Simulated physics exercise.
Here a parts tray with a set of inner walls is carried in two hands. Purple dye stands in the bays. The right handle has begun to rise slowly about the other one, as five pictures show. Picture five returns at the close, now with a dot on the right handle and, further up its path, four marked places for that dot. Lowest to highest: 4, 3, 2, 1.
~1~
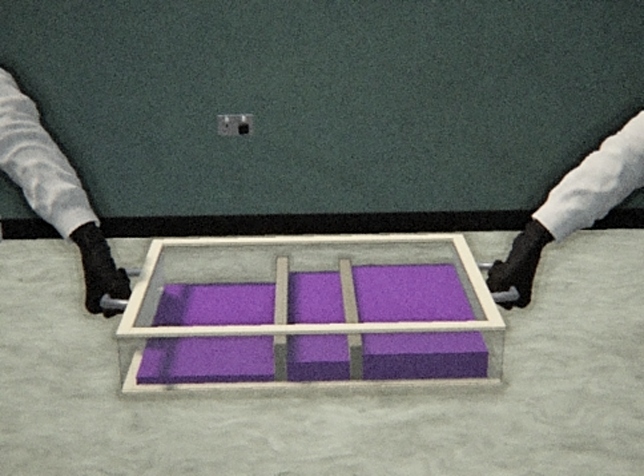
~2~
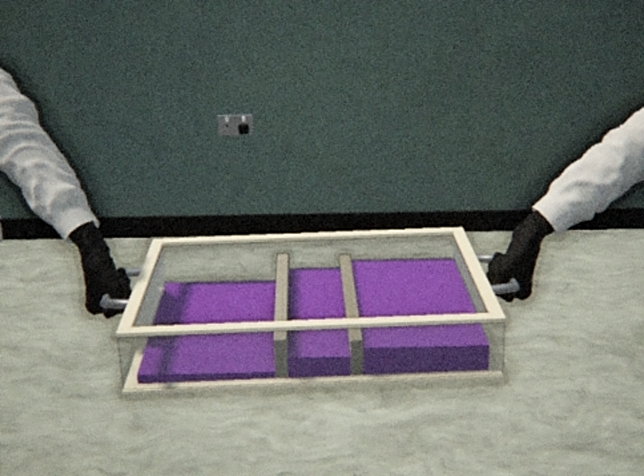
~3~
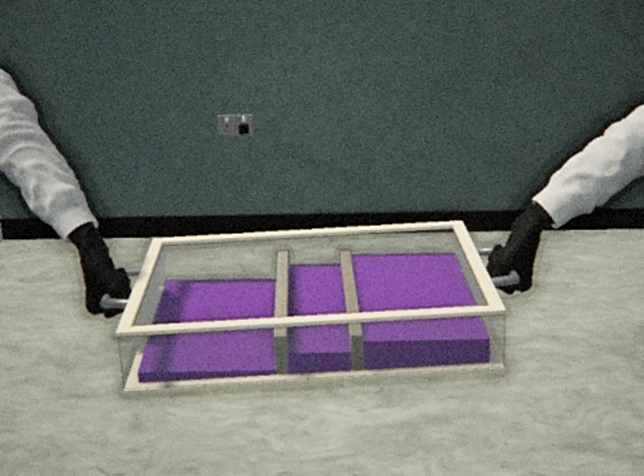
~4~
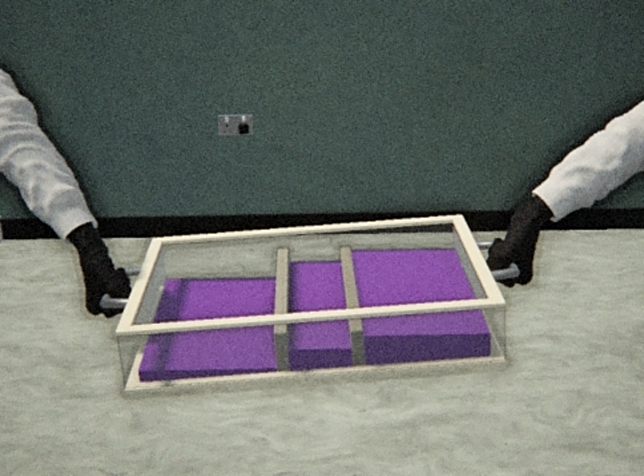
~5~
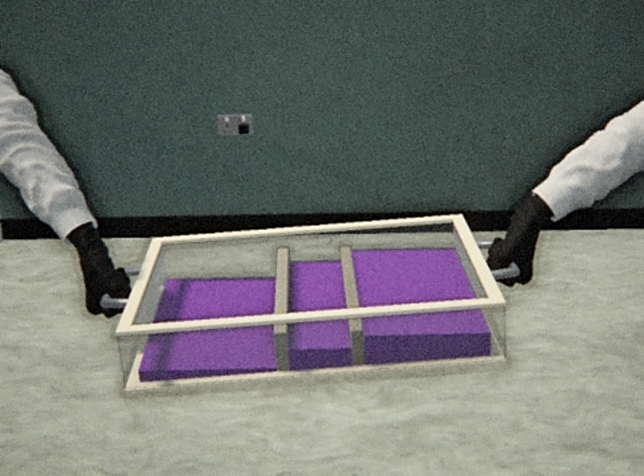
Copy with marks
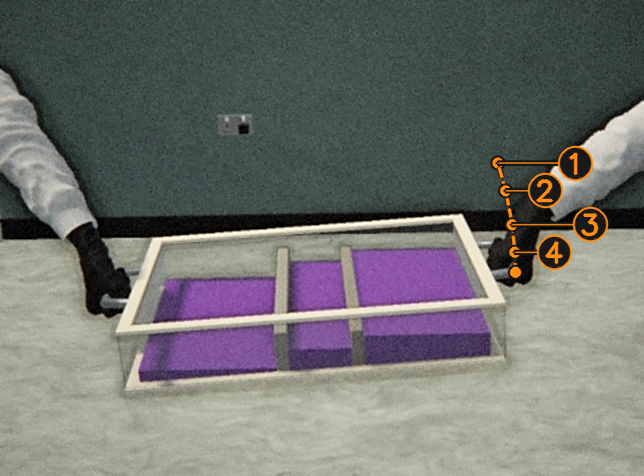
On a pale surface before a dark green wall, two black-gloved hands held a clear, divided tray of purple dye, and the right hand slowly raised its end slightly, slanting the tray down to the left.
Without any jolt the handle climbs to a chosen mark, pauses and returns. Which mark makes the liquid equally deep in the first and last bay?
1.
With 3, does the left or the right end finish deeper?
The right one.
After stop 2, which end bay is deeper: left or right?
The right end bay.
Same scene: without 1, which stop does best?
That would be 2.
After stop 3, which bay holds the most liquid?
That is the right bay.
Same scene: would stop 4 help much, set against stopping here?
No, it changes little.
On the marked copy, 1 at (497, 163); 2 at (505, 190); 3 at (512, 224); 4 at (514, 252).
If 1 is chosen, the two end bays stand about equally deep; nothing spills.
If 2 is chosen, the right end bay stands much deeper than the other; nothing spills.
If 3 is chosen, the right end bay stands much deeper than the other; nothing spills.
If 4 is chosen, the right end bay stands much deeper than the other; nothing spills.
